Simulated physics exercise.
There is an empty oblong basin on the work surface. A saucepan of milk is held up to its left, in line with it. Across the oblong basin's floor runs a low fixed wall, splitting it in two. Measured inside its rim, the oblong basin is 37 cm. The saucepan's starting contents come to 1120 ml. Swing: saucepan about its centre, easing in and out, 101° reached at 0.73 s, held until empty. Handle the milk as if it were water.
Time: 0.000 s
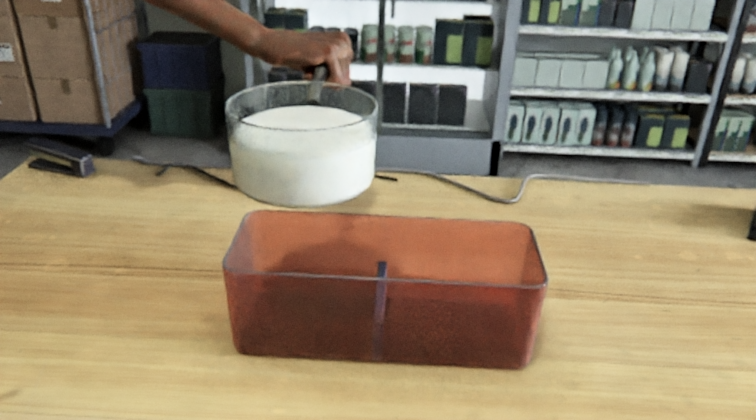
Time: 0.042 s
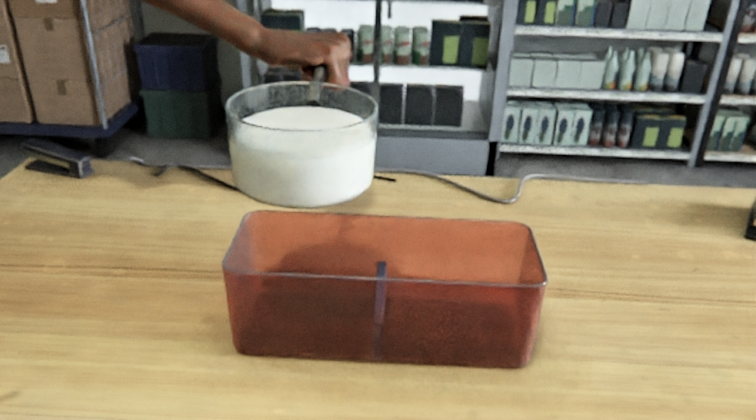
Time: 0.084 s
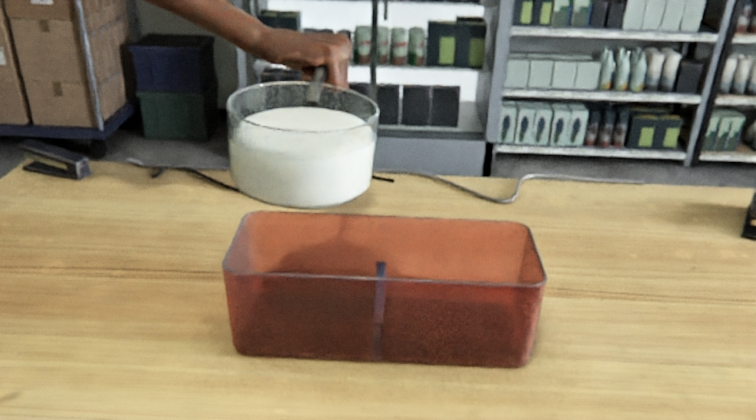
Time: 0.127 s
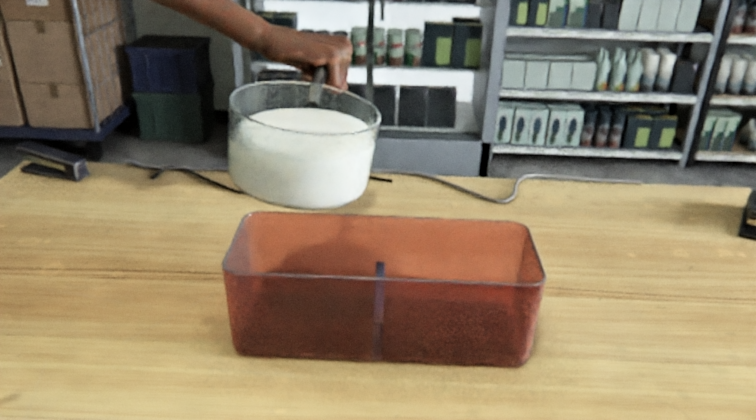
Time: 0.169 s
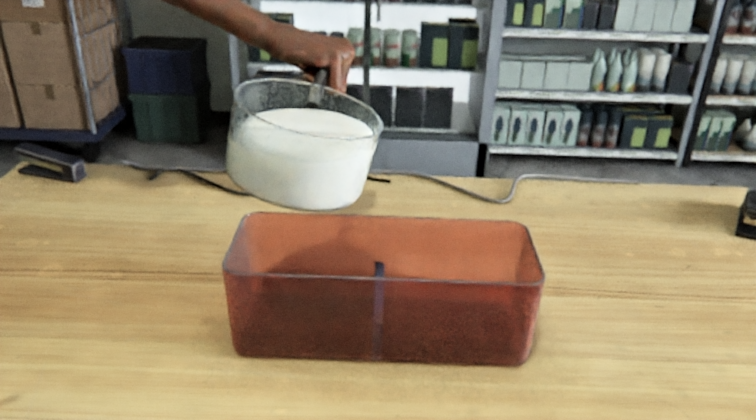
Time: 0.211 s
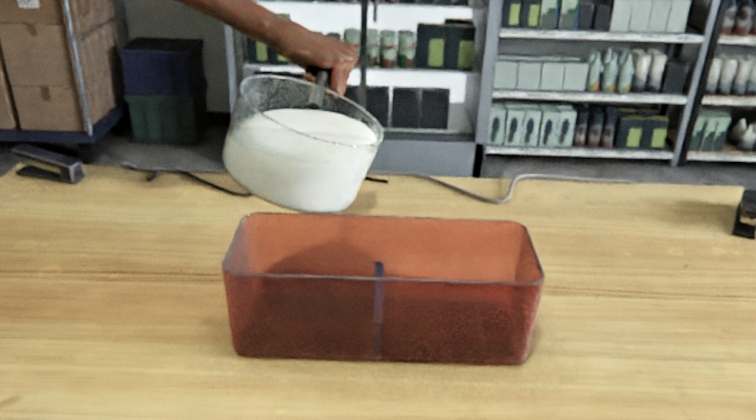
On a wooden table in a room with stocked shelves and cardboard boxes, a hand holds a clear pan of milk above an empty reddish, see-through oblong basin with a divider. The pan stays almost level at first, then the hand gradually tilts it to the right, while the basin stays still.
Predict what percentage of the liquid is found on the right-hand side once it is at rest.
About 85 % is on the right.
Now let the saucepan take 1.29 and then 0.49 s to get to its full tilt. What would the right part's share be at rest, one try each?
Respectively 90 and 75 %.
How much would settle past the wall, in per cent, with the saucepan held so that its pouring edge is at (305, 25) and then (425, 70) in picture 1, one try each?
In order, 35 and 90 per cent.
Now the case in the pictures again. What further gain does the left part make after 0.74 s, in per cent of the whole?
Difference: Approx. 5 %.
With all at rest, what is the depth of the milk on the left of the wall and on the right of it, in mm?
Once settled, the left stands around 6 mm and the right around 40 mm.
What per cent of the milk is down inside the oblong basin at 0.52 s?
Roughly 12 percent of it.
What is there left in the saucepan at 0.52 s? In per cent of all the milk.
Fraction remaining: Approx. 54 per cent.
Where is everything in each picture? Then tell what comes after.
In the first frame, tilt 0°; pouring edge (377, 109); surface from (235, 125) to (374, 131); the oblong basin's rim runs from (235, 239) to (539, 254); the wall's top is at (381, 291).
In the second frame, tilt 1°; pouring edge (377, 110); surface from (235, 125) to (374, 131).
In the third frame, tilt 3°; pouring edge (378, 114); surface from (234, 125) to (373, 132).
In the fourth frame, tilt 7°; pouring edge (379, 119); surface from (235, 125) to (374, 134).
In the fifth frame, tilt 13°; pouring edge (381, 127); surface from (234, 125) to (375, 135).
In the sixth frame, tilt 19°; pouring edge (381, 136); surface from (233, 127) to (377, 137).
Then, 0.52 s in, the tilt is 81° and 54 per cent is still to pour, 0 is left of the wall and 11 right of it.
Then, 0.74 s in, the tilt is 101° and 13 per cent is still to pour, 9 is left of the wall and 70 right of it.
Then, 0.98 s in, the tilt is 101° and 2 per cent is still to pour, 13 is left of the wall and 82 right of it.
Then, 1.23 s in, the tilt is 101° and 0 per cent is still to pour, 14 is left of the wall and 85 right of it.
Finally, 14 per cent lies left of the wall, 85 right of it and 0 outside.
